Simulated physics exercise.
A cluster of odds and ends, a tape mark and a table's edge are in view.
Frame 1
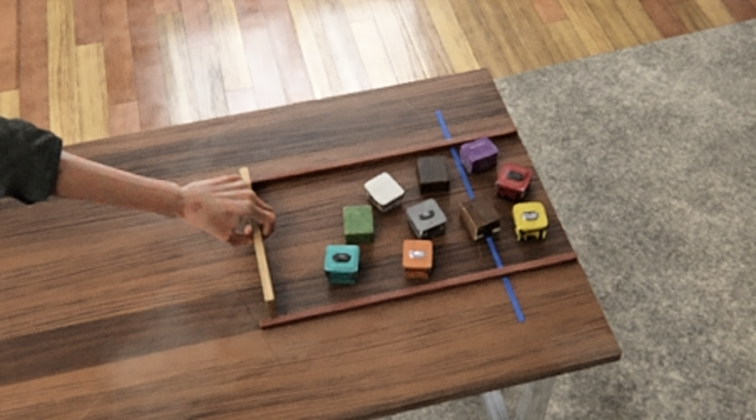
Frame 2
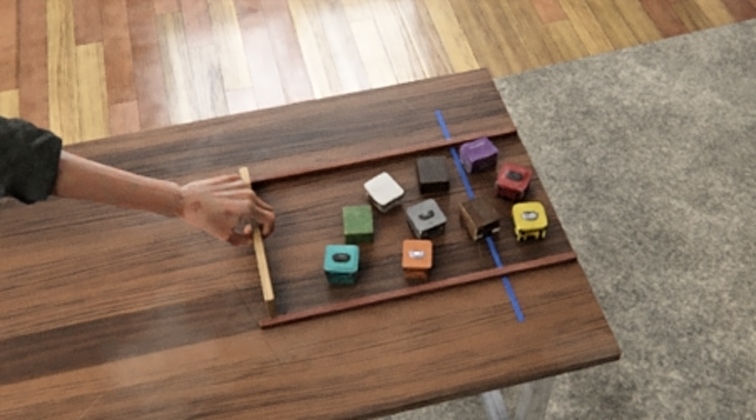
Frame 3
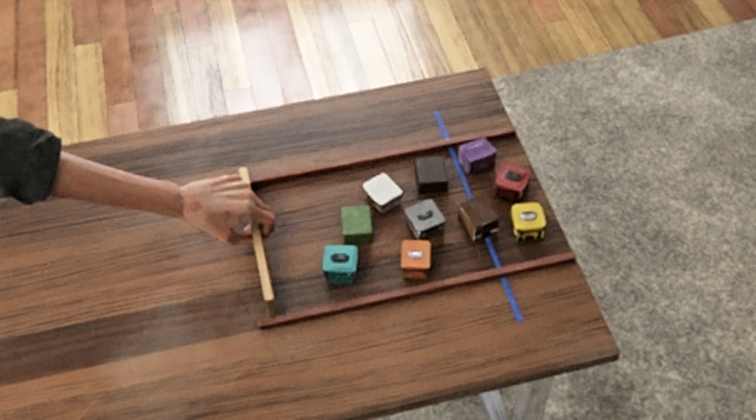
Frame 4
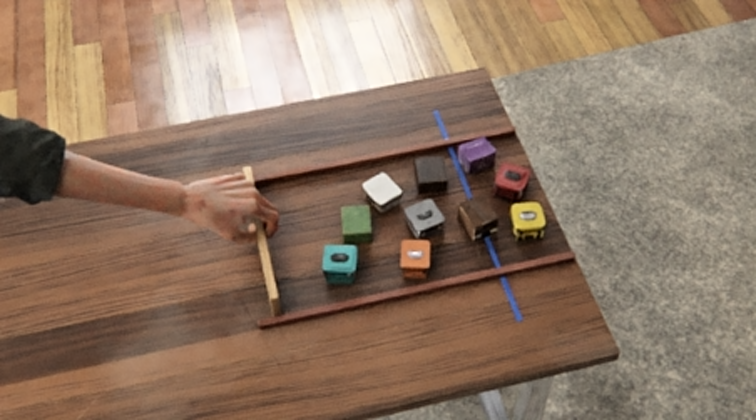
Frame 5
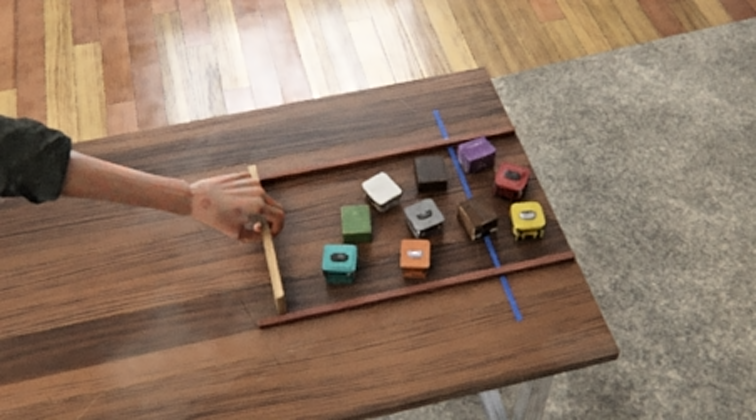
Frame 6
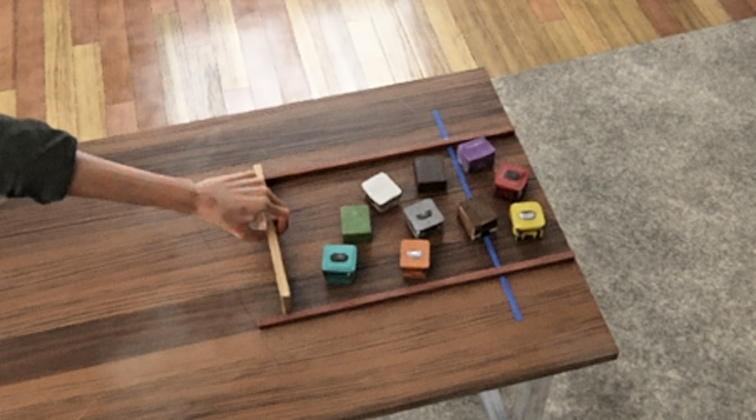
A hand sliding a wooden board slightly right across a table, while the colourful blocks near a blue tape line stay still.
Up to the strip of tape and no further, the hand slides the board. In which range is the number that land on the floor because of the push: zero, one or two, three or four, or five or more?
Lost one or two.
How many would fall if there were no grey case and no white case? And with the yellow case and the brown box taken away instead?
The counts: 0 and 1.
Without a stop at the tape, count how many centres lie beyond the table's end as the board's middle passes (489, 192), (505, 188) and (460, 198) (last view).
Per position: 4 / 6 / 1.
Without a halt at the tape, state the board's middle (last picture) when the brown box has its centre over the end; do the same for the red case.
Brown box over the end: About (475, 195). Red case over the end: About (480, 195).
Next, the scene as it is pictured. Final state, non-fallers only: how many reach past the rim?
Overhang count: 2.
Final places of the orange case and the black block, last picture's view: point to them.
Around (529, 243), then around (502, 157).
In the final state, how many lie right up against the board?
Result: 3 in all.
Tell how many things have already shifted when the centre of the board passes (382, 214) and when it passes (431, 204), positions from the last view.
Respectively 5 and 9.
Soon after, none off yet; red case at rest near (511, 182); yellow case at rest near (526, 221); purple box at rest near (476, 156).
Then, none off yet; red case at rest near (512, 181); yellow case moved about its own width near (554, 223); purple box moved about its own width near (503, 151).
At rest, the number that fall off is one or two; fallen, purple box and yellow case.
